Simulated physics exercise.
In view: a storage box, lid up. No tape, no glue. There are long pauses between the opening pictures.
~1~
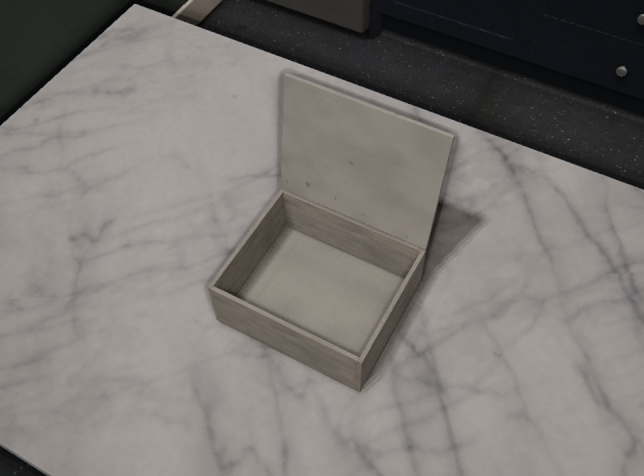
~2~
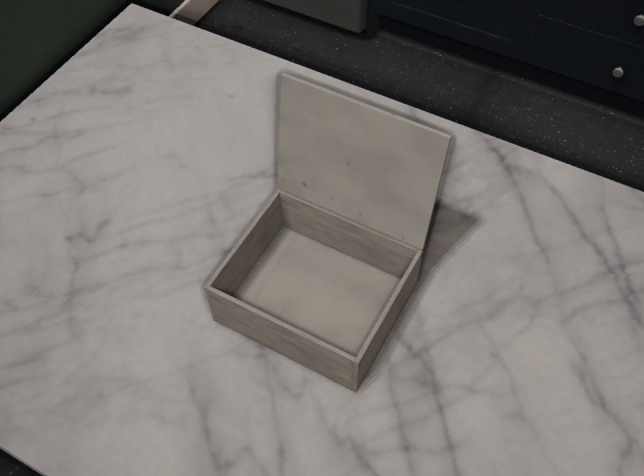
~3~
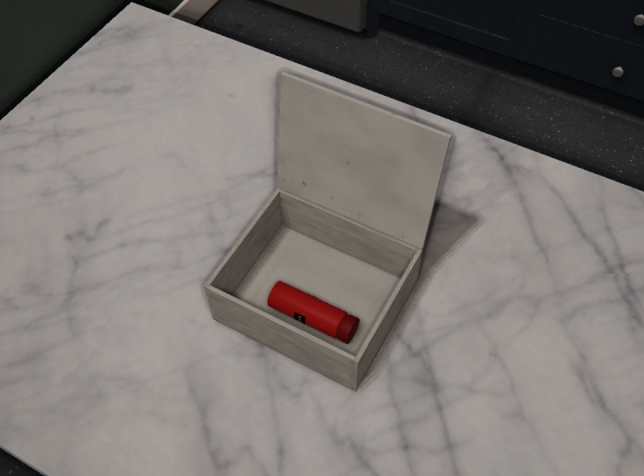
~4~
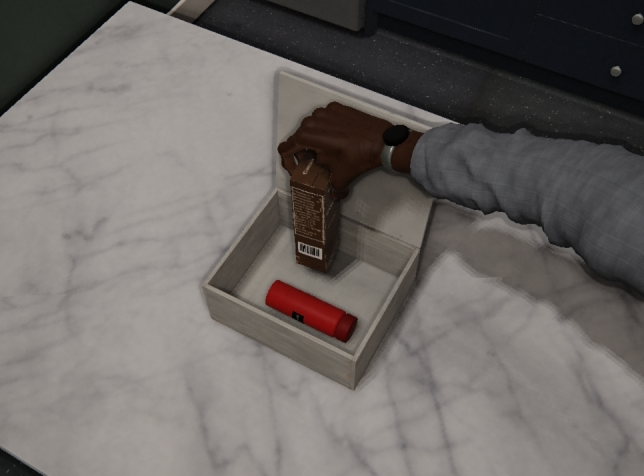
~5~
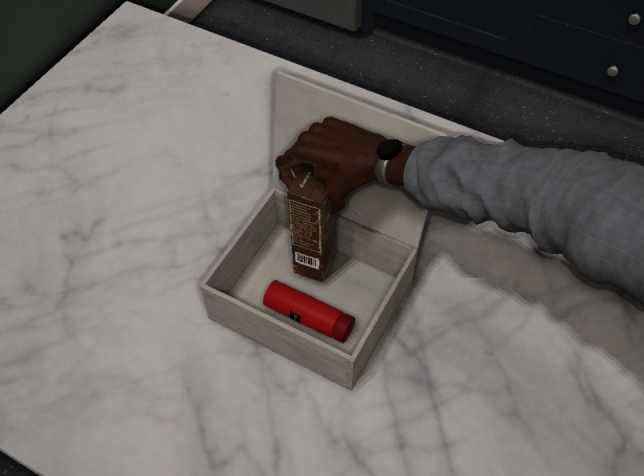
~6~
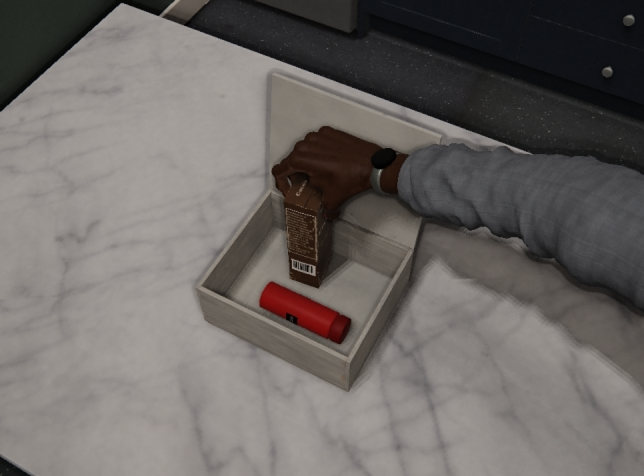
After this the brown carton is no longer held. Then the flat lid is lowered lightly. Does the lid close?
Here the lid is held up.
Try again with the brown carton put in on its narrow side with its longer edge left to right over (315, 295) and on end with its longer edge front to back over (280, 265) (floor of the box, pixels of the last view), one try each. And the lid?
First, it sits on the rim; second, it will not close.
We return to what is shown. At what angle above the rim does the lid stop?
Some 20° above the rim.
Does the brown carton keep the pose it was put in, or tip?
The brown carton tips.
Then, 1.40 s on from there, lid 78° above the rim.
Then, 2.10 s on from there, lid 41° above the rim; brown carton turned 34° from how it was put near (294, 265).
Then, 2.30 s on from there, lid 21° above the rim; brown carton turned 58° from how it was put near (292, 281).
In the end, lid 20° above the rim; toppled in the box, brown carton; red shaker unmoved. At the end, from the last picture's camera, brown carton near (293, 280).
